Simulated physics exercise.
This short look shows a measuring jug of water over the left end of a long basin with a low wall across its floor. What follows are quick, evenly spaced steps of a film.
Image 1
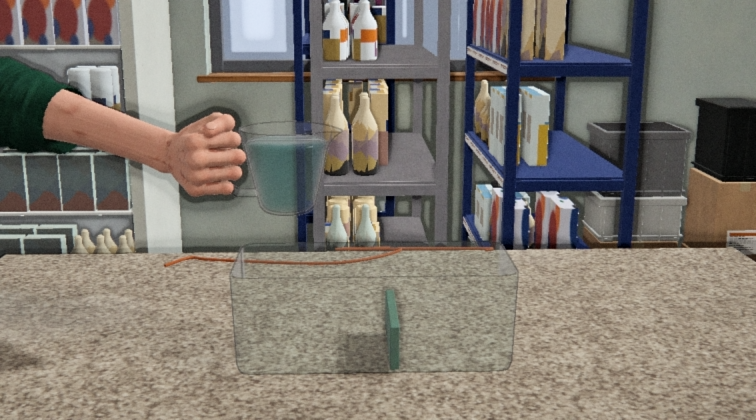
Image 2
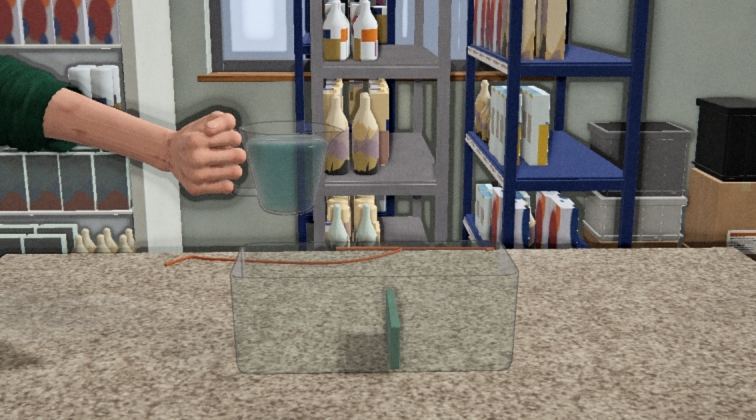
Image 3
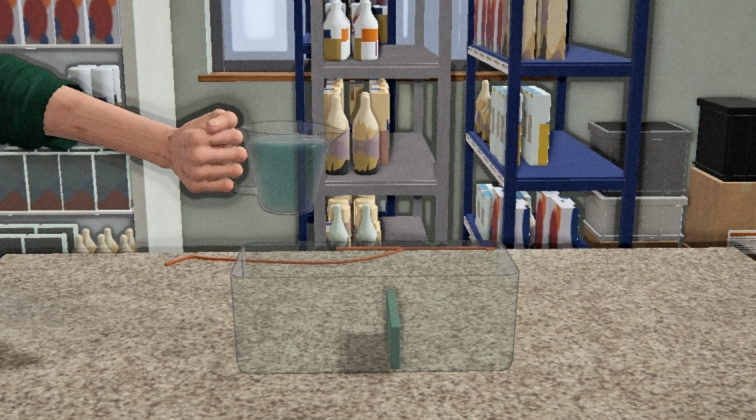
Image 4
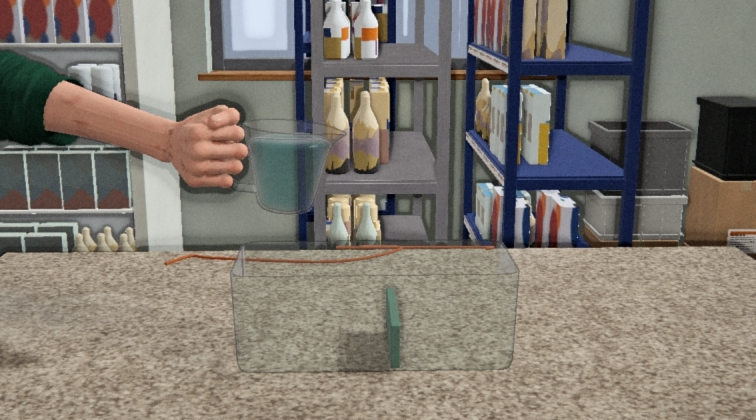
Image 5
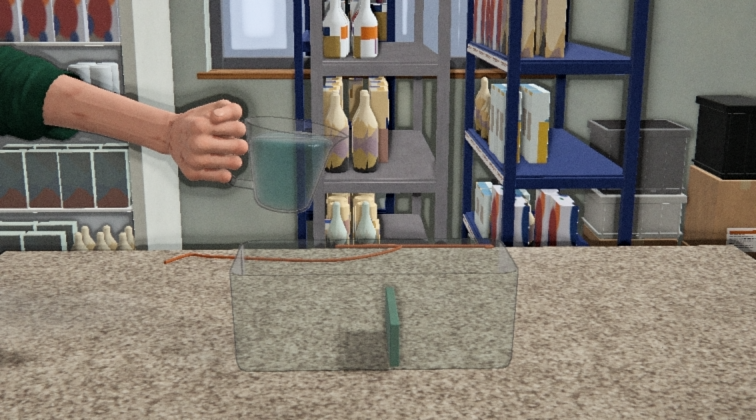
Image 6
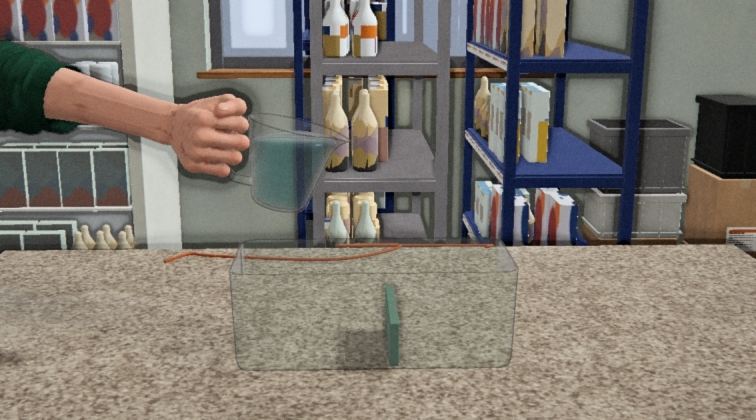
A hand slowly tilting a clear jug of blue-green water slightly rightward above a clear basin with a low green wall inside.
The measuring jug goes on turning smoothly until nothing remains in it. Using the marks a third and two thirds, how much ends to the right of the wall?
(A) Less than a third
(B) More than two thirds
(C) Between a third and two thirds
Between a third and two thirds (C).
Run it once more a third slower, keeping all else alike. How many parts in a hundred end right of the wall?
It comes to around 50 per cent.
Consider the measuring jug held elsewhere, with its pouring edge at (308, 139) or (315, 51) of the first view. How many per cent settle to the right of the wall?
5 %, then 20 %.
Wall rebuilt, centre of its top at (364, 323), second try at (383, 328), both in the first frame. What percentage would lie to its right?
The first gives 90 %, the second 70 %.
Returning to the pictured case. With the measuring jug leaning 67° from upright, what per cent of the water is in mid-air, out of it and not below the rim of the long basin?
About 20 per cent.
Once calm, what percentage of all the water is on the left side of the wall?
That works out to roughly 60 percent.
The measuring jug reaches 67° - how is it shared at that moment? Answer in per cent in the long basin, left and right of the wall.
Split: Left 5 per cent, right 10 per cent.
A moment on, the measuring jug is tipped part way and 66 per cent is still to pour, 3 is left of the wall and 10 right of it.
Next, the measuring jug is tipped on its side and 13 per cent is still to pour, 36 is left of the wall and 39 right of it.
Then the measuring jug is tipped right over and 0 per cent is still to pour, 59 is left of the wall and 39 right of it.
Later the measuring jug is tipped right over and 0 per cent is still to pour, 59 is left of the wall and 40 right of it.
Finally, 59 per cent lies left of the wall, 40 right of it and 1 outside.
